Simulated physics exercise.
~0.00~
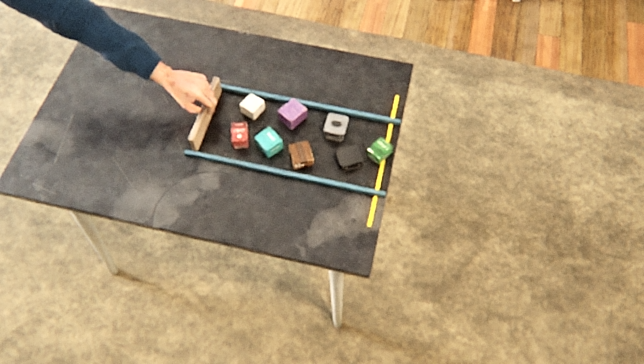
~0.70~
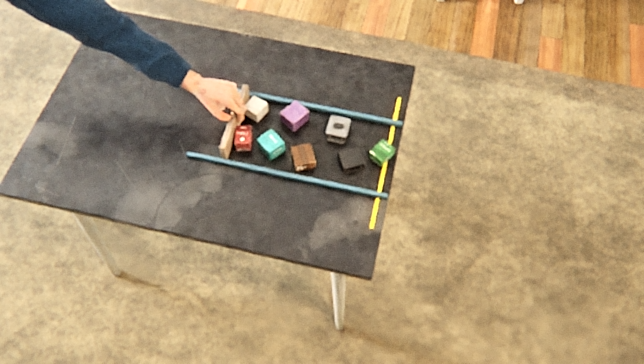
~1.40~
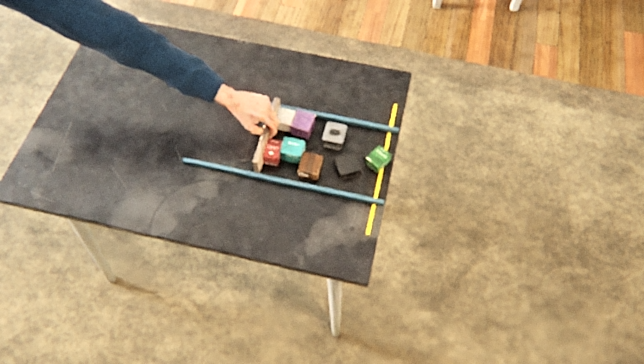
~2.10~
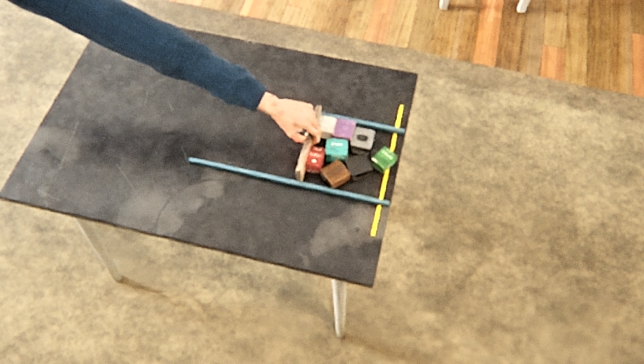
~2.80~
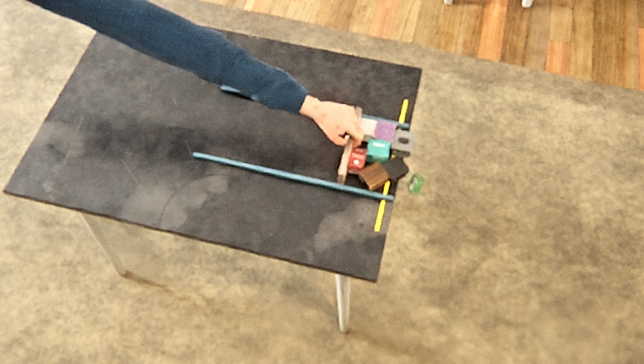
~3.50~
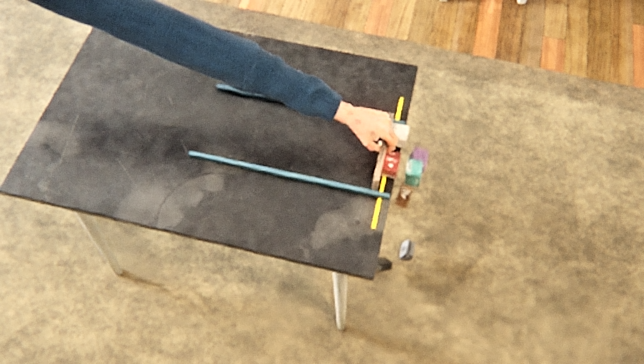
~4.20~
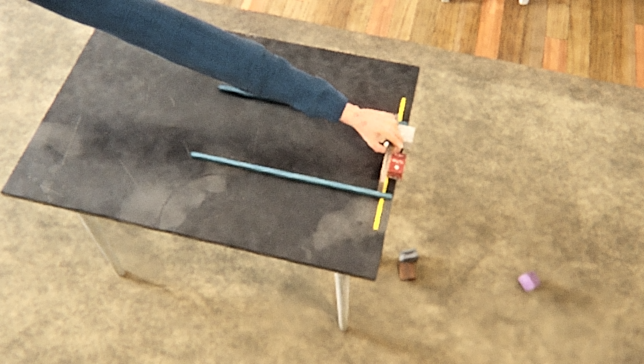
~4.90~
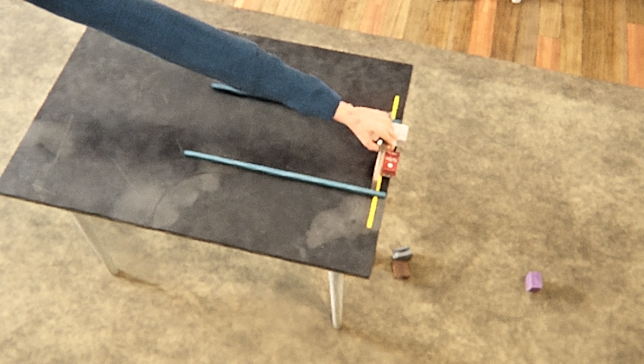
Hand sliding a wooden board along a dark table, pushing small coloured blocks rightward off the edge, stopping with red and white blocks remaining.
